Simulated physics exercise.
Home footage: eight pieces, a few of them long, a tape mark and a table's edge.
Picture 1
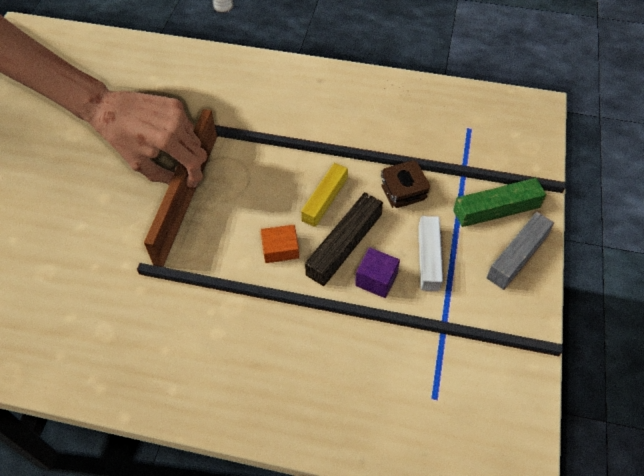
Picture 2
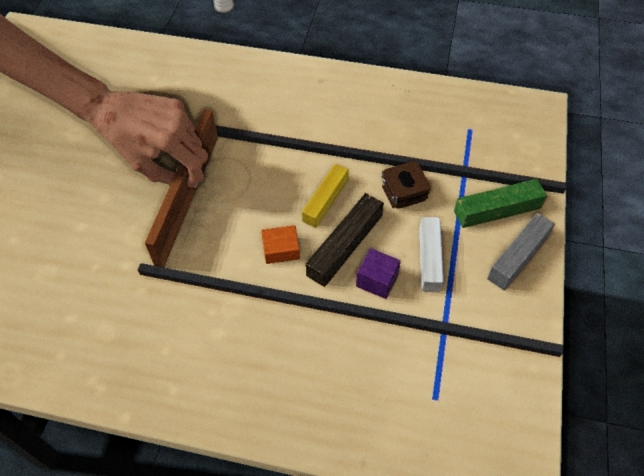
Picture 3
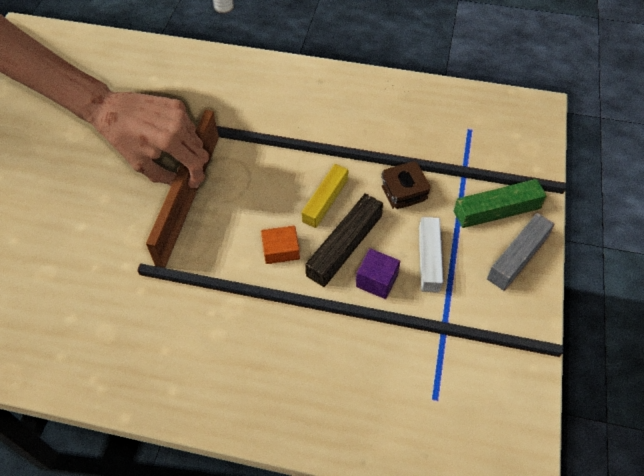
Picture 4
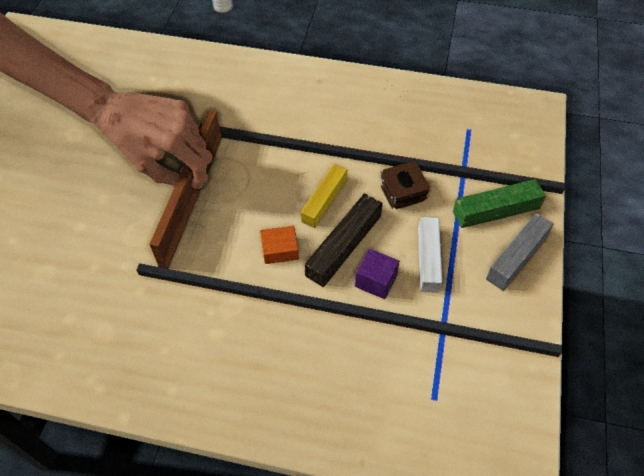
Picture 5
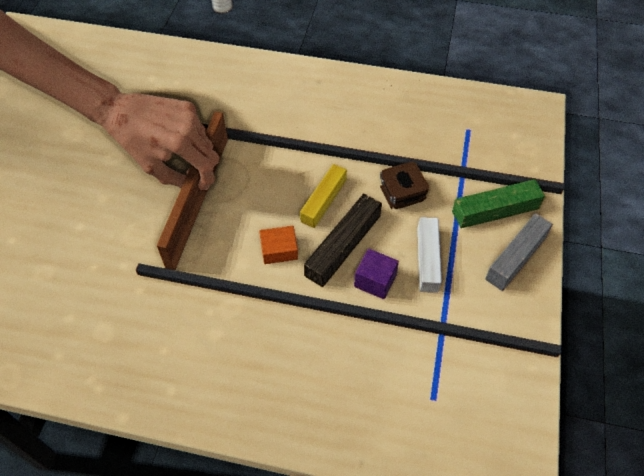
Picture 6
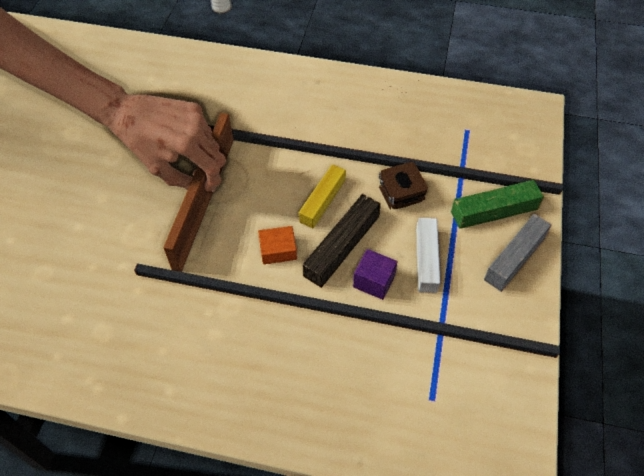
On a wooden table with a blue line across it, a hand held an upright brown board between two dark rails, then slid it slightly right, while the eight scattered pieces stayed still.
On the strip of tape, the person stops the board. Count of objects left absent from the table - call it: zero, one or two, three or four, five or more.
My call is one or two.
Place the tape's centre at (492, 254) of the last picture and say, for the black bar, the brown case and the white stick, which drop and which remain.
Starting with the black bar, it keeps its place, then the brown case keeps its place, then the white stick ends up falling.
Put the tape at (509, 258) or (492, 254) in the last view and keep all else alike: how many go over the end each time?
You'd count 4 the first time and 4 the second.
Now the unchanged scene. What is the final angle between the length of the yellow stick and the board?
The angle is some 0°.
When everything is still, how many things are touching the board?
That makes 2.
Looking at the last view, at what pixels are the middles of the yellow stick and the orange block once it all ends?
Around (464, 220) and around (466, 284).
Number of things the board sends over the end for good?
Fallen: 1.
A little later, none off yet; grey bar at rest near (518, 252); green bar at rest near (497, 204); white stick at rest near (428, 255).
Next, none off yet; grey bar at rest near (518, 252); green bar at rest near (497, 204); white stick shifted a little near (459, 256).
When it is over, the number that fall off is one or two; down, grey bar.
